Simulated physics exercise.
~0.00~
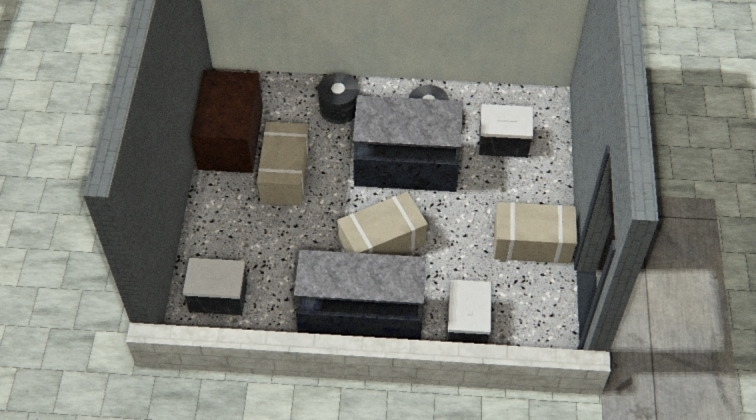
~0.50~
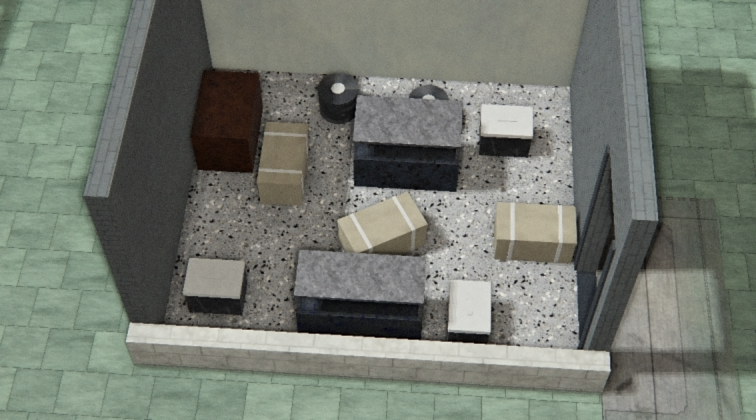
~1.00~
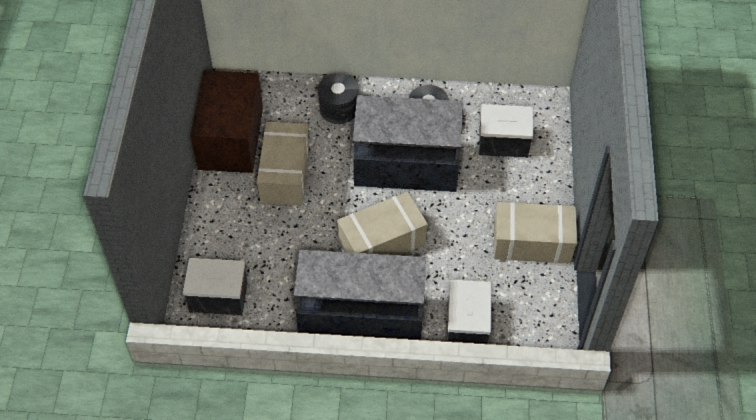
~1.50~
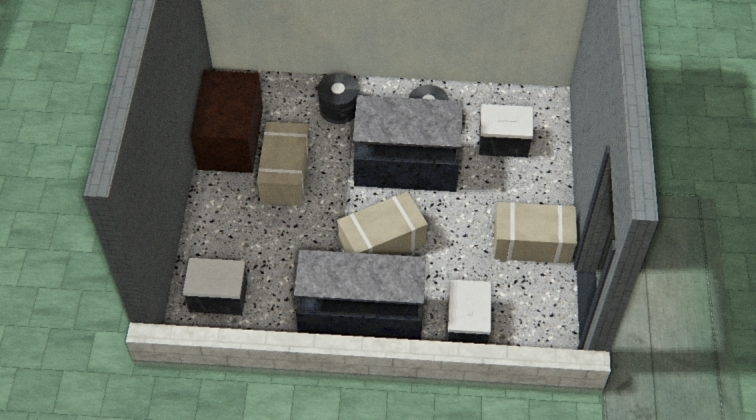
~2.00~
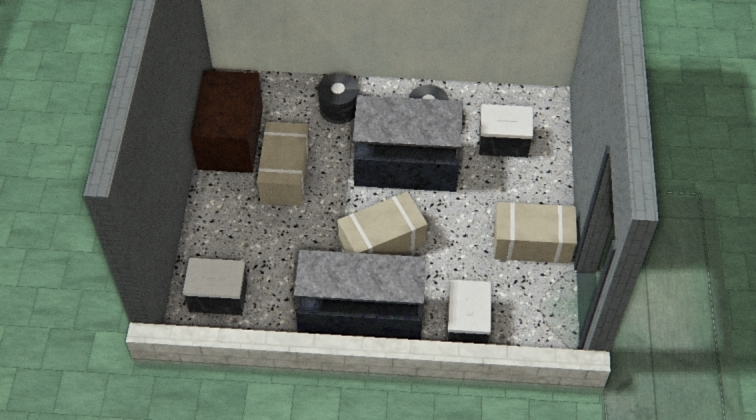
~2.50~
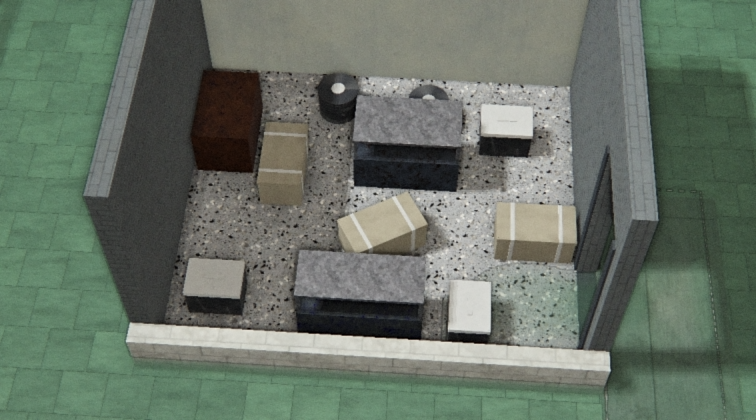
The clip opens on a high view of a roofless store with crates, counters and small tables on a speckled floor, dry grey paving outside. Greenish water spreads over the paving and deepens around the walls, then seeps through the doorway at right onto the floor, while the furnishings stay still.
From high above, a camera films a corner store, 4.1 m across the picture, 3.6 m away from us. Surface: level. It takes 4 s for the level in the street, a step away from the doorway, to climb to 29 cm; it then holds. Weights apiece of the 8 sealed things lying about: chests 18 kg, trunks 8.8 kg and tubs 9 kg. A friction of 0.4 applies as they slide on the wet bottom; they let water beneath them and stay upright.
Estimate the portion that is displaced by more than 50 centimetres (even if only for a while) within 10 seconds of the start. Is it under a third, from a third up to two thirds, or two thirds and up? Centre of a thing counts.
The number moved that far will range a third to two thirds.
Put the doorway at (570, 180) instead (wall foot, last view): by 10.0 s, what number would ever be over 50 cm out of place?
The answer then is 7.
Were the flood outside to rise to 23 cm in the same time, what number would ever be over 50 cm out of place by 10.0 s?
I count 3 of them in that case.
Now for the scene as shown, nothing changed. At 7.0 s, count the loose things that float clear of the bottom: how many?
The number is 3.
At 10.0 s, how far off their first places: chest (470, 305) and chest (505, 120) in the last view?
The first is 300 cm from its start, the second 0 cm.
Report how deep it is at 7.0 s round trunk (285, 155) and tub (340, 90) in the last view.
Roughly 5 and 1 cm.
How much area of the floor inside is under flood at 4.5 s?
That flooded area is roughly 5.5 m2.
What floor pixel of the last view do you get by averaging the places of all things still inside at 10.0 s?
Near (361, 188).
After 3.5 s 0 of 8 are over 50 cm from their spots; 0 afloat.
After 4.5 s 1 of 8 are over 50 cm from their spots; 0 afloat.
After 7.0 s 2 of 8 are over 50 cm from their spots; 3 afloat.
After 10.0 s 4 of 8 are over 50 cm from their spots, and 4 have been at some point; 6 afloat.
